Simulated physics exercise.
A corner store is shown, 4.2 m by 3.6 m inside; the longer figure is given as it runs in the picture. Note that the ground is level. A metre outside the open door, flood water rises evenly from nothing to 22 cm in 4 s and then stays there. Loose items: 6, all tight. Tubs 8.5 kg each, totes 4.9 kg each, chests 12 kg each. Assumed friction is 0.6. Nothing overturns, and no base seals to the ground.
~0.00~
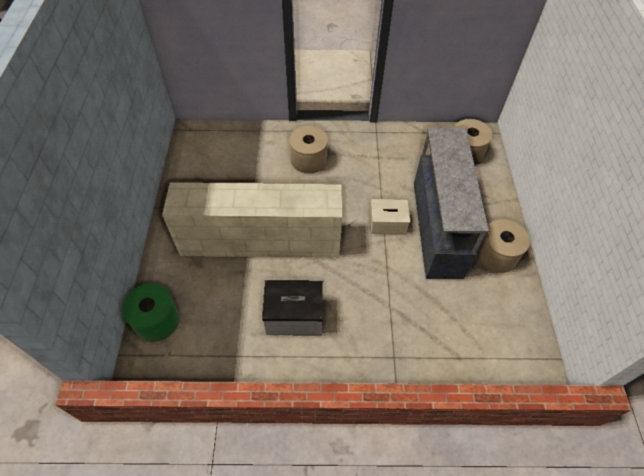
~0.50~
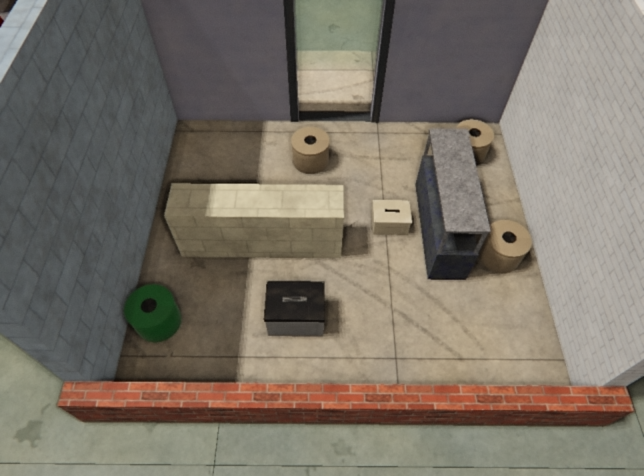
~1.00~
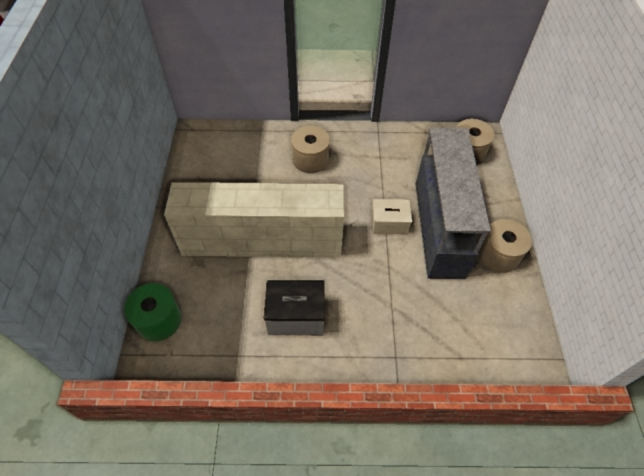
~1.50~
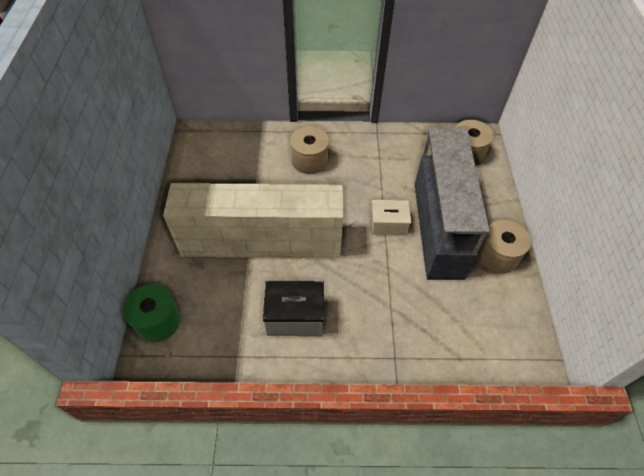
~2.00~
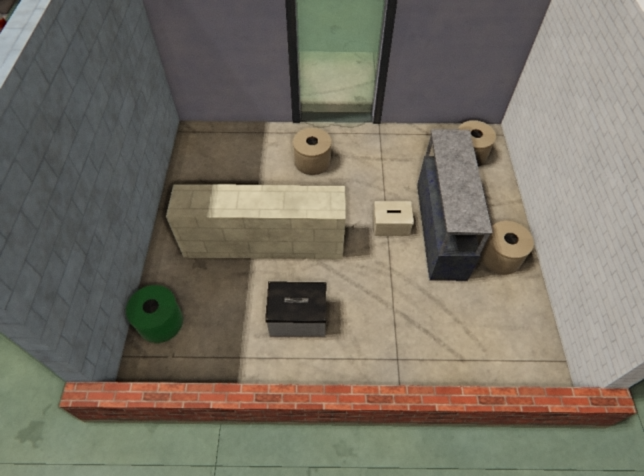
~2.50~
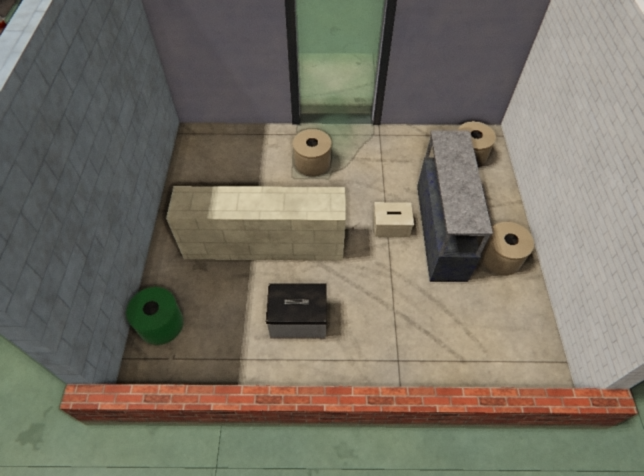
The ground outside the small walled store turned from grey to murky green, showing through the open doorway too, while the green tub, tan tubs, boxes and long blocks inside all stayed put.
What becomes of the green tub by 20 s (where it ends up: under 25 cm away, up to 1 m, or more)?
It is left well away.
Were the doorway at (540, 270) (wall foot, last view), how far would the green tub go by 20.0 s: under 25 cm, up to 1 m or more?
In that case the green tub would have shifted a modest distance.
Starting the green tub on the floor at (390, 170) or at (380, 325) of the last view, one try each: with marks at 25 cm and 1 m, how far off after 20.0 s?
I'd expect it to get swept far off the first time and to shift slightly the second time.
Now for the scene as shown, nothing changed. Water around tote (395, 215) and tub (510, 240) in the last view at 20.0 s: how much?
Roughly 16 and 16 cm.
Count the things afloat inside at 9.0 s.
At that instant the tally stands at 4.
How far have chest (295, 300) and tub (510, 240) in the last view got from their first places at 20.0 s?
140 cm, 400 cm.
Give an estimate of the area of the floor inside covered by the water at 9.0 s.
That flooded area is roughly 13 m2.
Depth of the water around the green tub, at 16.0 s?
Roughly 11 cm at that moment.
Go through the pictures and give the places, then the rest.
The green tub at (147, 305) rests on the ground; 0.0 m2 under water; 0 of 6 have shifted, in the first frame.
The green tub at (149, 306), on the bottom; water covers 0.0 m2; 0 of 6 have shifted, in the second frame.
The green tub at (149, 305), on the bottom; water covers 0.0 m2; 0 of 6 have shifted, in the third frame.
The green tub at (148, 306), on the bottom; 0.0 m2 under water; 0 of 6 have shifted, in the fourth frame.
The green tub at (151, 306), on the bottom; water covers 0.0 m2; 0 of 6 have shifted, in the fifth frame.
The green tub at (151, 308) rests on the ground; water covers 0.5 m2; 0 of 6 have shifted, in the sixth frame.
After 4.0 s the green tub is near (151, 308), 0.0 m from its start, aground; 0 afloat.
After 9.0 s the green tub is near (163, 327), 0.3 m from its start, afloat; 4 afloat.
After 16.0 s the green tub is near (246, 301), 0.9 m from its start, afloat; 6 afloat.
After 20.0 s the green tub is near (291, 348), 1.4 m from its start, afloat; 6 afloat.
